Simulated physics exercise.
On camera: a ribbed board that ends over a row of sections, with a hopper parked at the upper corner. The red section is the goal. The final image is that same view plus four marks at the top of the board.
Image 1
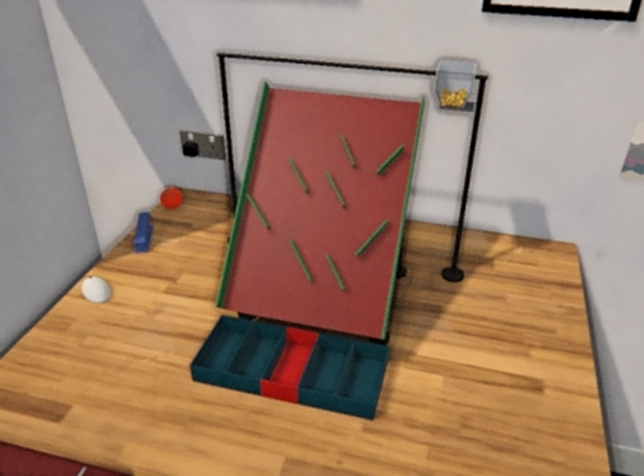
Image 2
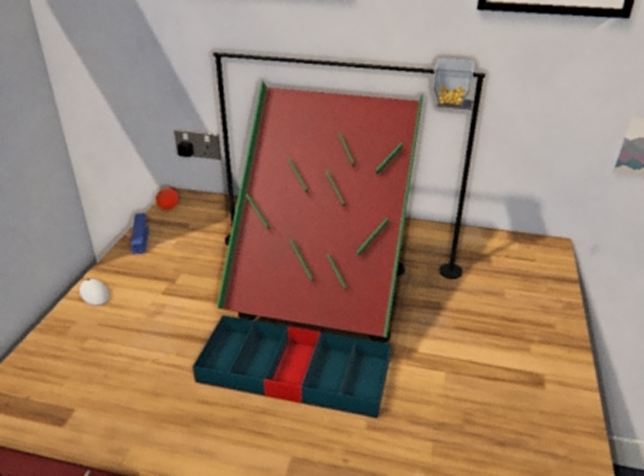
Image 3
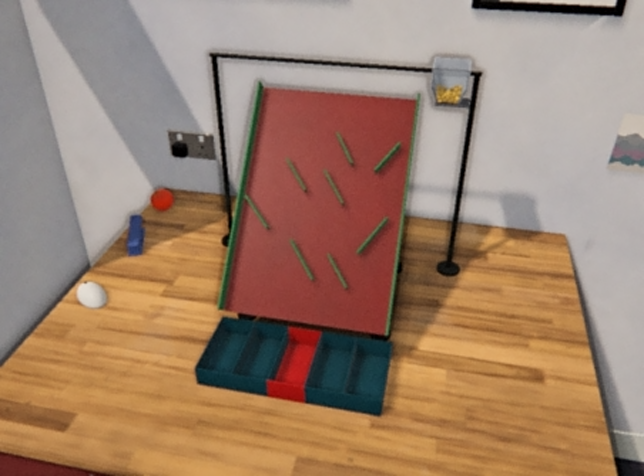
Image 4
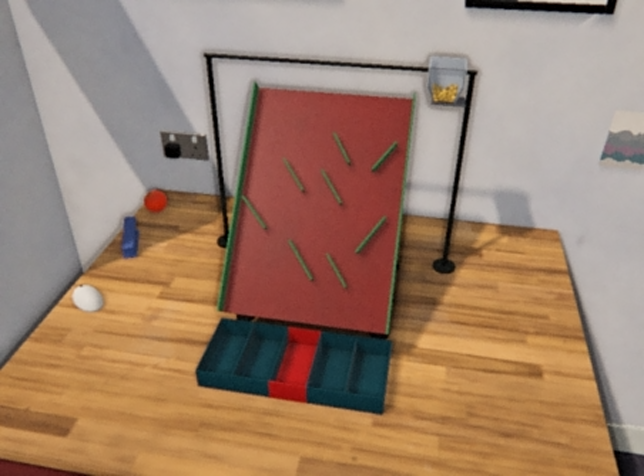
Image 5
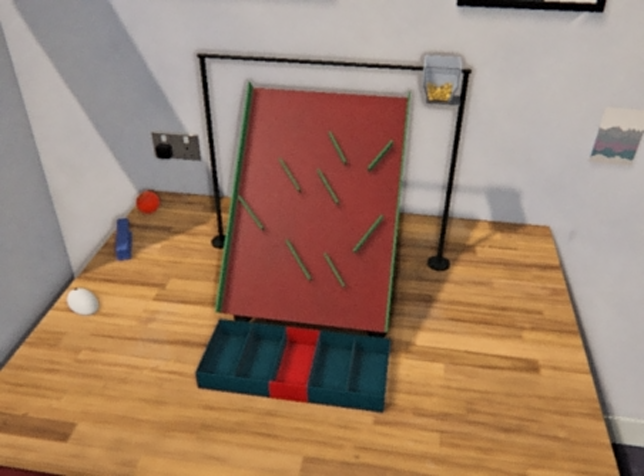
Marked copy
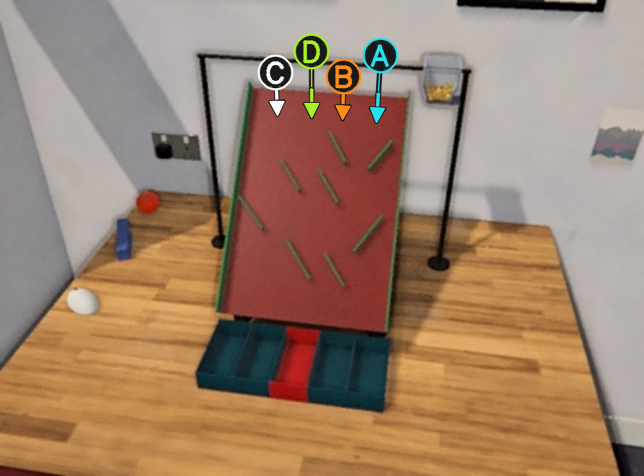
On a wooden tabletop against a pale wall, a sloped red board with green ribs stands above a row of dark teal sections with a red one in the middle. The view drifts slightly, while the hopper of small yellow pieces at the upper right and everything else stays still.
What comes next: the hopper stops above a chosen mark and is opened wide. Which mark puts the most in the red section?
C is best.
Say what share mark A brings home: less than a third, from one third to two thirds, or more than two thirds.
It is less than a third.
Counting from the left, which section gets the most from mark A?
It is the fifth one.
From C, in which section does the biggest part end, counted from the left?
The third from the left.
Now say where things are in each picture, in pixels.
Hopper (453, 97), puffed corn balls, door shut, in the first frame.
Ribs (339, 133) to (353, 163), (376, 171) to (402, 143), (288, 158) to (306, 190), in the second frame.
Ribs (324, 169) to (343, 203), (245, 195) to (267, 227), (357, 253) to (387, 217), in the third frame.
Ribs (289, 240) to (311, 279), (327, 254) to (345, 287), in the fourth frame.
Red section (288, 391), number 3 of 5 from the left, in the fifth frame.
On the marked copy, mark A meets the board at (376, 117); mark B meets the board at (342, 114); mark C meets the board at (277, 110); mark D meets the board at (311, 112).
With A, not one piece in the red section, almost all in other sections, about a tenth outside the box.
With B, not one piece in the red section, almost all in other sections.
With C, roughly half in the red section, roughly a third in other sections, about a tenth outside the box.
With D, about a tenth in the red section, the larger part in other sections, about a tenth outside the box.
